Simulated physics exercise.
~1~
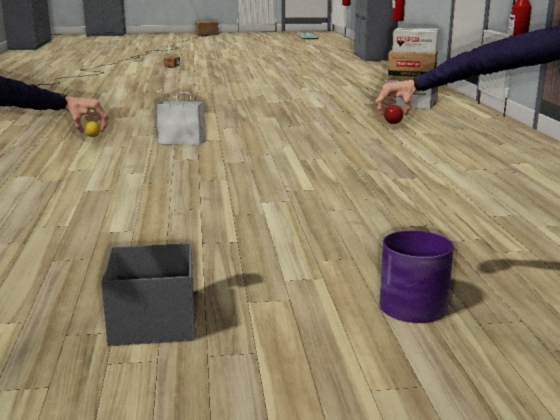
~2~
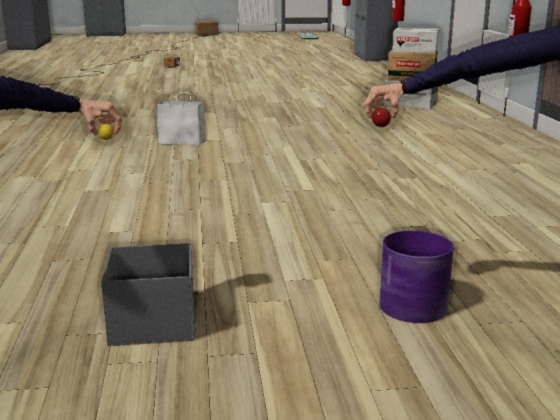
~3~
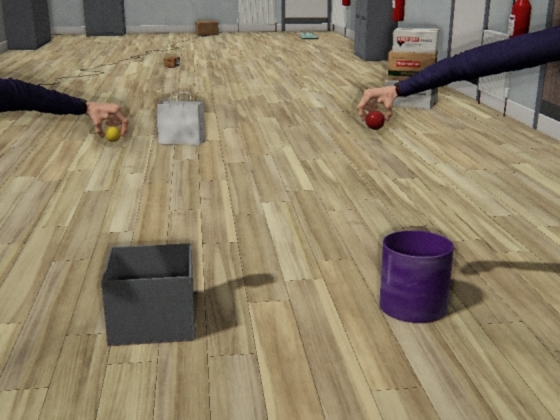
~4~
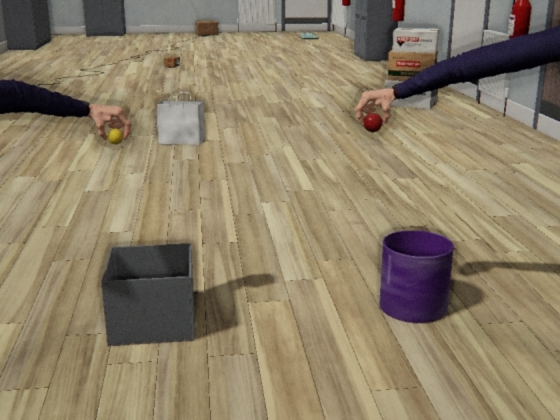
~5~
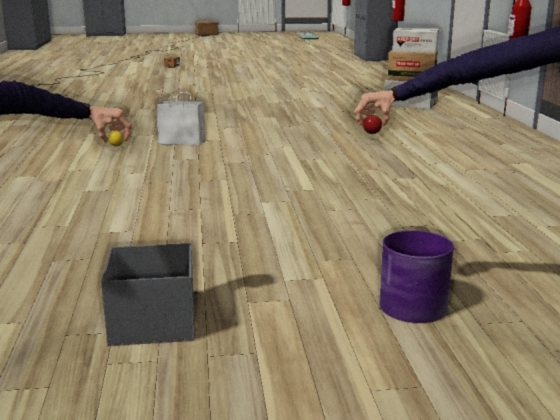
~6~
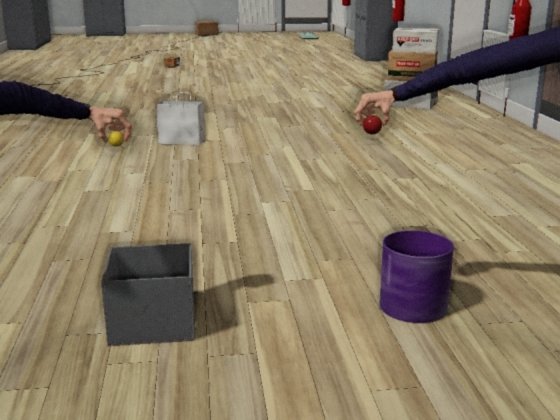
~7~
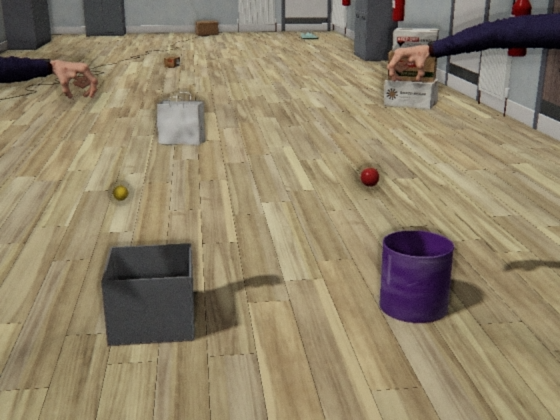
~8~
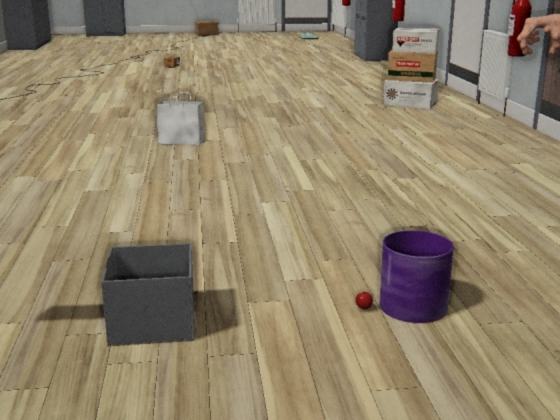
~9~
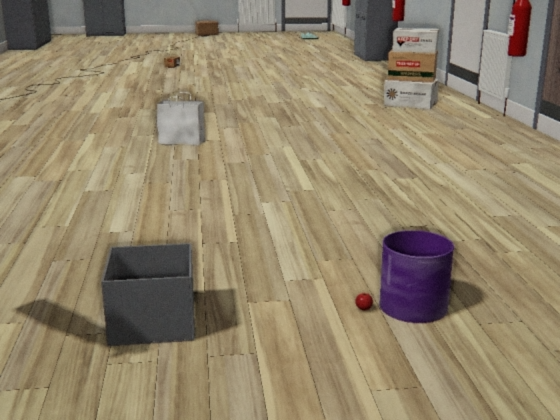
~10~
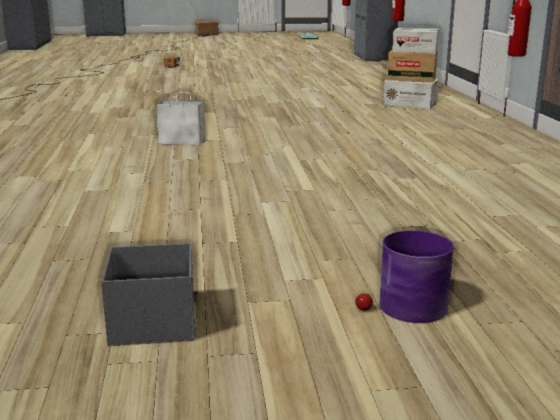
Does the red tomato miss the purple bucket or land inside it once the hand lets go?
The red tomato misses the bucket and comes to rest on the floor just to its left.
